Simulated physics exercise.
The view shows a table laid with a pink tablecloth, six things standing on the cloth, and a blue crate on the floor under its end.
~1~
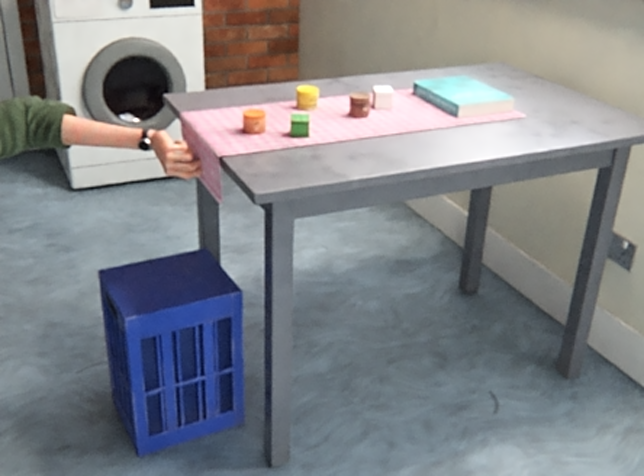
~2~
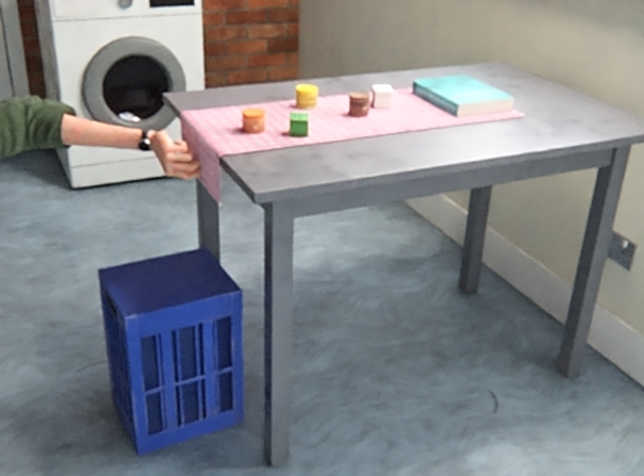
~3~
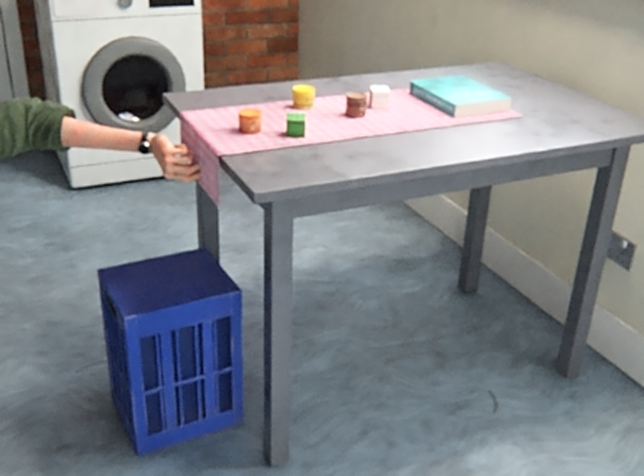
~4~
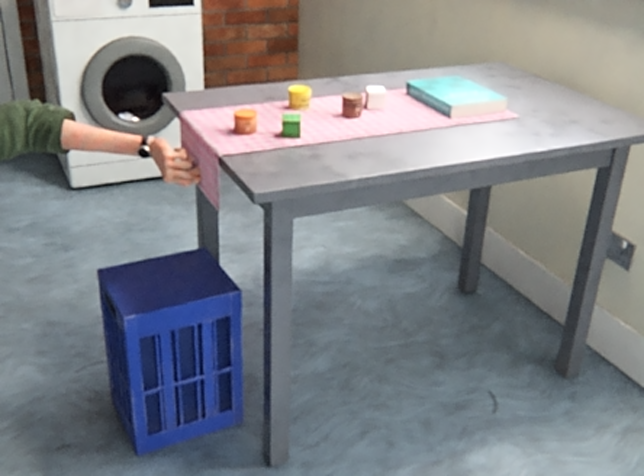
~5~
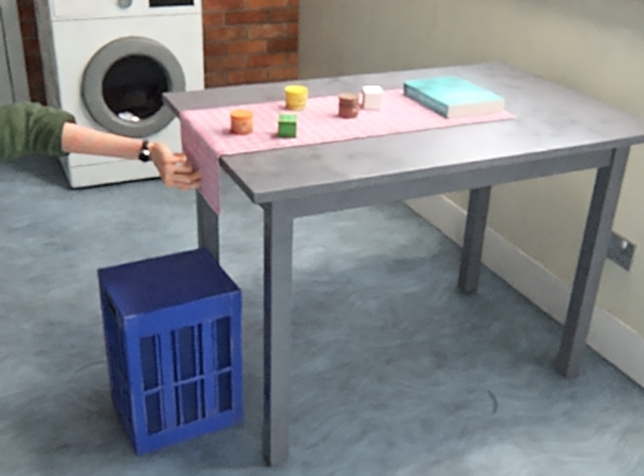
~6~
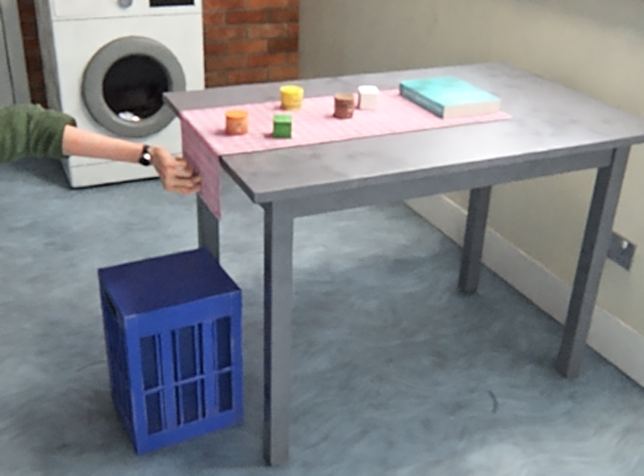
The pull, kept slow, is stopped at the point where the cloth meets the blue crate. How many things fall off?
Gone: Two.
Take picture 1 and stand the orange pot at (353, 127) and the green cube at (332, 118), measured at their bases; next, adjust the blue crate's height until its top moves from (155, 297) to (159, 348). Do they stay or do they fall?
Orange pot is gone, green cube is gone.
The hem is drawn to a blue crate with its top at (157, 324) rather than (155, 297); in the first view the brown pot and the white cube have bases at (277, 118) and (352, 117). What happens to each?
Brown pot: Lost; white cube: Safe.
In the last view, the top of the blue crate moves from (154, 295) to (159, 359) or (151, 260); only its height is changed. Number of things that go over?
That would be 4 and 1.
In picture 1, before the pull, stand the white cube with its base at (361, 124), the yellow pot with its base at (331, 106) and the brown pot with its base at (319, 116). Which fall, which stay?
As for the white cube, it stays where it is; the yellow pot stays where it is; the brown pot stays where it is.
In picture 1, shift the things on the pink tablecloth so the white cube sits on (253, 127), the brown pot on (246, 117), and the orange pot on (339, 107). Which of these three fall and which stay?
Here's how it goes: The white cube leaves the top, the brown pot leaves the top and the orange pot remains in place.
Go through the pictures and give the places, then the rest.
Hem (222, 205); orange pot (254, 112); green cube (300, 117); yellow pot (308, 89); brown pot (360, 95); white cube (383, 89); top of the crate (155, 297), in the first picture.
Hem (221, 206); orange pot (254, 112), in the second picture.
Hem (219, 209); green cube (296, 116), in the third picture.
Hem (220, 213); yellow pot (300, 89); top of the crate (154, 296), in the fourth picture.
Hem (221, 217); brown pot (349, 96), in the fifth picture.
Hem (221, 222); orange pot (237, 113); green cube (283, 118); yellow pot (292, 89); brown pot (344, 96); white cube (368, 90), in the sixth picture.
Soon after, hem near (200, 252); orange pot gone.
After that, hem on the crate; orange pot and green cube gone.
In the end, hem on the crate; orange pot and green cube gone. The count of fallen things is two.
